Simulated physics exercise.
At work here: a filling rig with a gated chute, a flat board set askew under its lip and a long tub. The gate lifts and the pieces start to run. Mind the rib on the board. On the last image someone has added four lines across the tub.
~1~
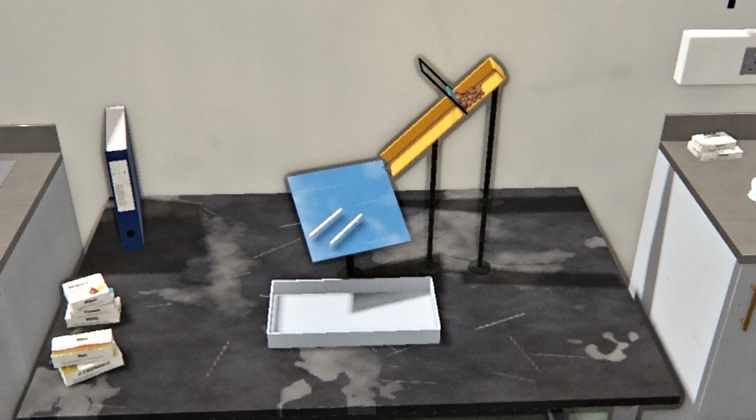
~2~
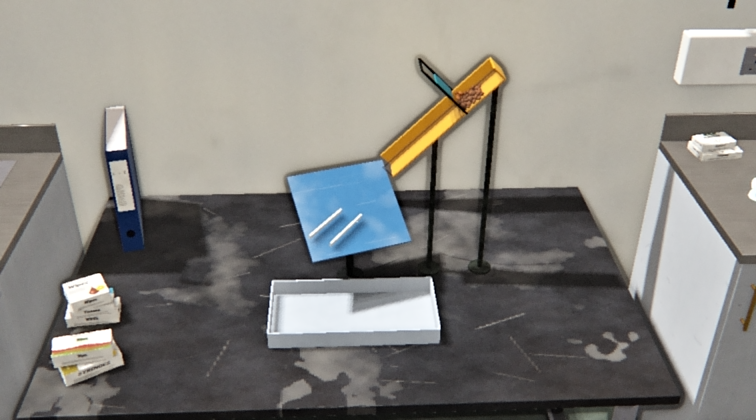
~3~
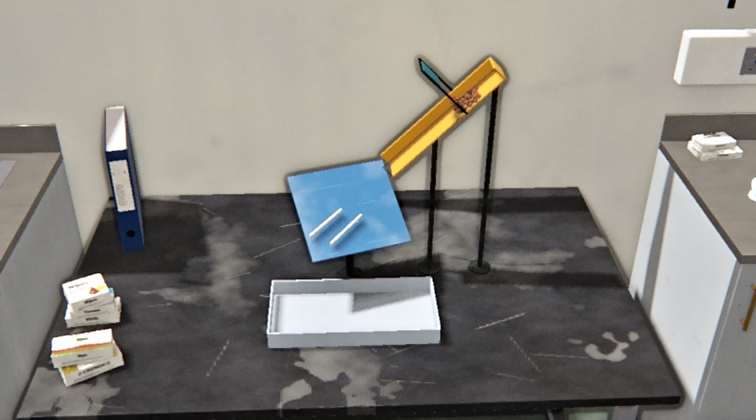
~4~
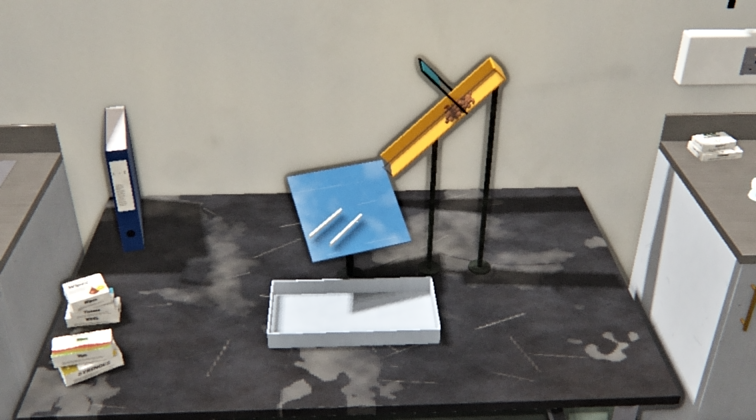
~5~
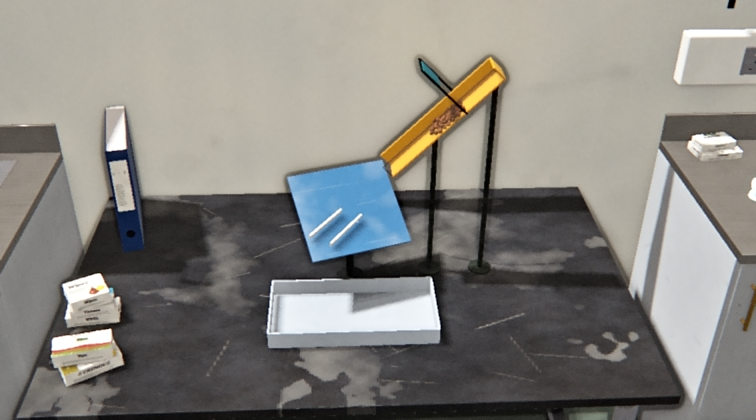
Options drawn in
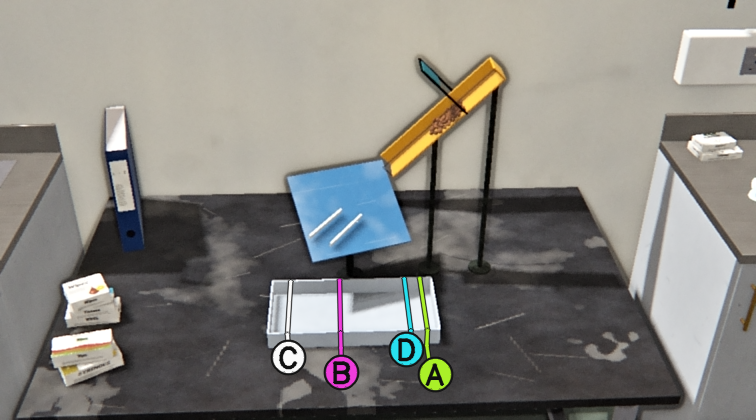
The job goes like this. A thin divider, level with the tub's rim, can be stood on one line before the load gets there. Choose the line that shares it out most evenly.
B works best here.
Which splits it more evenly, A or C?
Here it is line C.
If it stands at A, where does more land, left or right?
Left.
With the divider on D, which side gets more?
Left.
On the marked copy, line A crosses the front rim at (427, 329); line B crosses the front rim at (340, 332); line C crosses the front rim at (287, 333); line D crosses the front rim at (410, 330).
With A, of what is caught, all on the left of the divider, none on the right.
With B, of what is caught, about two thirds on the left of the divider, about a third on the right.
With C, of what is caught, about a quarter on the left of the divider, most on the right.
With D, of what is caught, nearly all on the left of the divider, a small part on the right.
